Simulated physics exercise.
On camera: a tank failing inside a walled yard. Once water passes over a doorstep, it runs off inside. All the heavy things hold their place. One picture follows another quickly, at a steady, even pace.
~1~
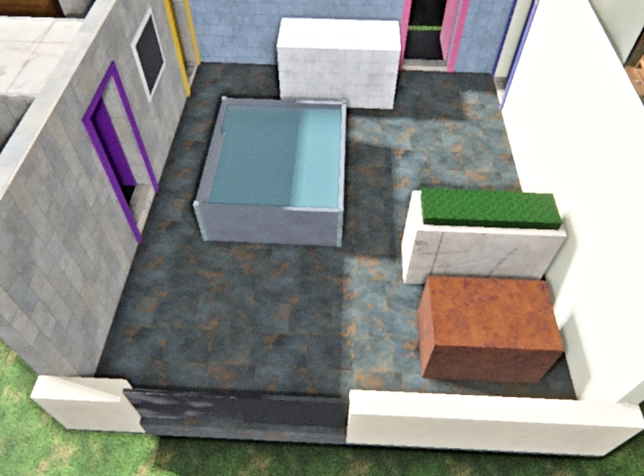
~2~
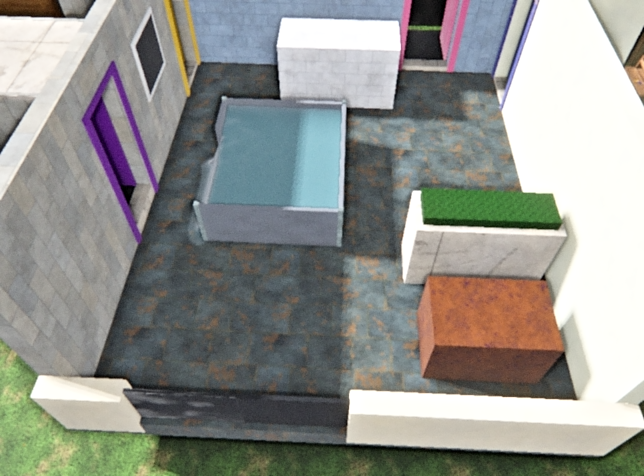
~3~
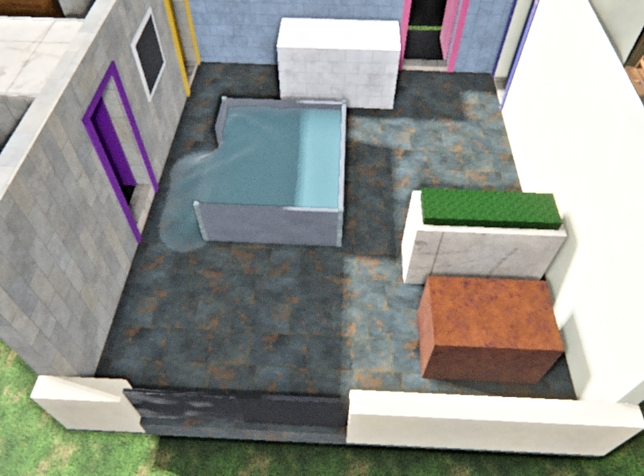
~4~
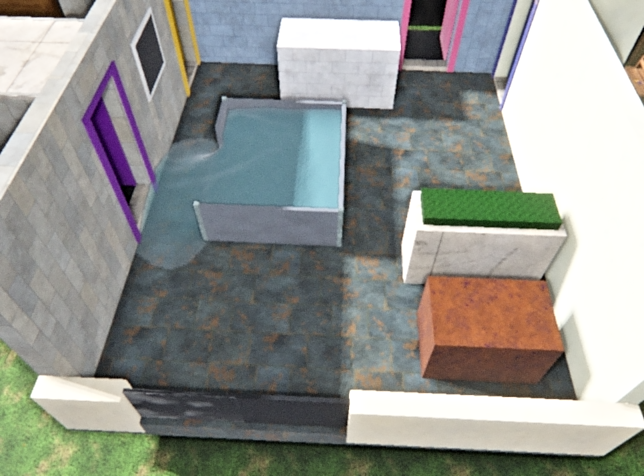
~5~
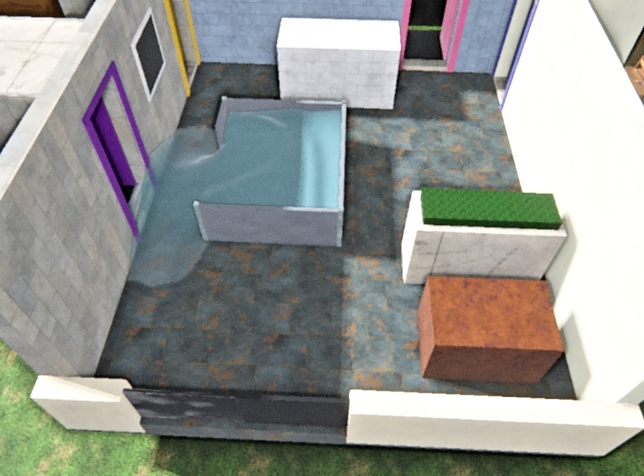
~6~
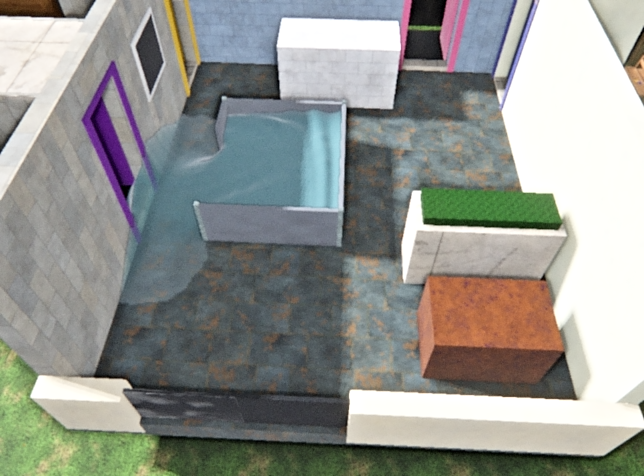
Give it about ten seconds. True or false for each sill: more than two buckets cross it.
Yellow door - true; blue door - true; purple door - true; pink door - false.
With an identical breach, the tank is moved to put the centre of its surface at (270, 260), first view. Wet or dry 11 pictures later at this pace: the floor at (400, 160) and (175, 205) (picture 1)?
The first spot is left dry, the second inundated.
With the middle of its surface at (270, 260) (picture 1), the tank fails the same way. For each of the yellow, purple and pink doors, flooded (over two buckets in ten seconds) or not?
Result - yellow: Past the limit; purple: Short of the limit; pink: Short of the limit.
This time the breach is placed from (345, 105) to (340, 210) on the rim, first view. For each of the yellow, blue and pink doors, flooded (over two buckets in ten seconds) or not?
So, taking them in turn: Yellow door tops the limit, blue door tops the limit, pink door tops the limit.
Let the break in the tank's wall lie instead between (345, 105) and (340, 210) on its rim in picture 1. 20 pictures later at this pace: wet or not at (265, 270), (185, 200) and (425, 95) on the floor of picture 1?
One by one: Unsoaked; unsoaked; waterlogged.
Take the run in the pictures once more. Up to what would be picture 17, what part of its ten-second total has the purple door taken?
80 %.
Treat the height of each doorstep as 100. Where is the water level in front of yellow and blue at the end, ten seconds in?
In order: Roughly 90 % and 220 %.
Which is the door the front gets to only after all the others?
That is the door marked blue.
A moment on, water covers 20 % of the floor; the yellow door wet at the sill, nothing in, the blue door not reached, the purple door far over two buckets in, the pink door not reached.
Next, water covers 35 % of the floor; the yellow door wet at the sill, nothing in, the blue door not reached, the purple door far over two buckets in, the pink door not reached.
Then, water covers 50 % of the floor; the yellow door under two buckets in, the blue door not reached, the purple door far over two buckets in, the pink door wet at the sill, nothing in.
Later, water covers 80 % of the floor; the yellow door over two buckets in, the blue door over two buckets in, the purple door far over two buckets in, the pink door wet at the sill, nothing in.
In the end, water covers 95 % of the floor; the yellow door over two buckets in, the blue door far over two buckets in, the purple door far over two buckets in, the pink door wet at the sill, nothing in.
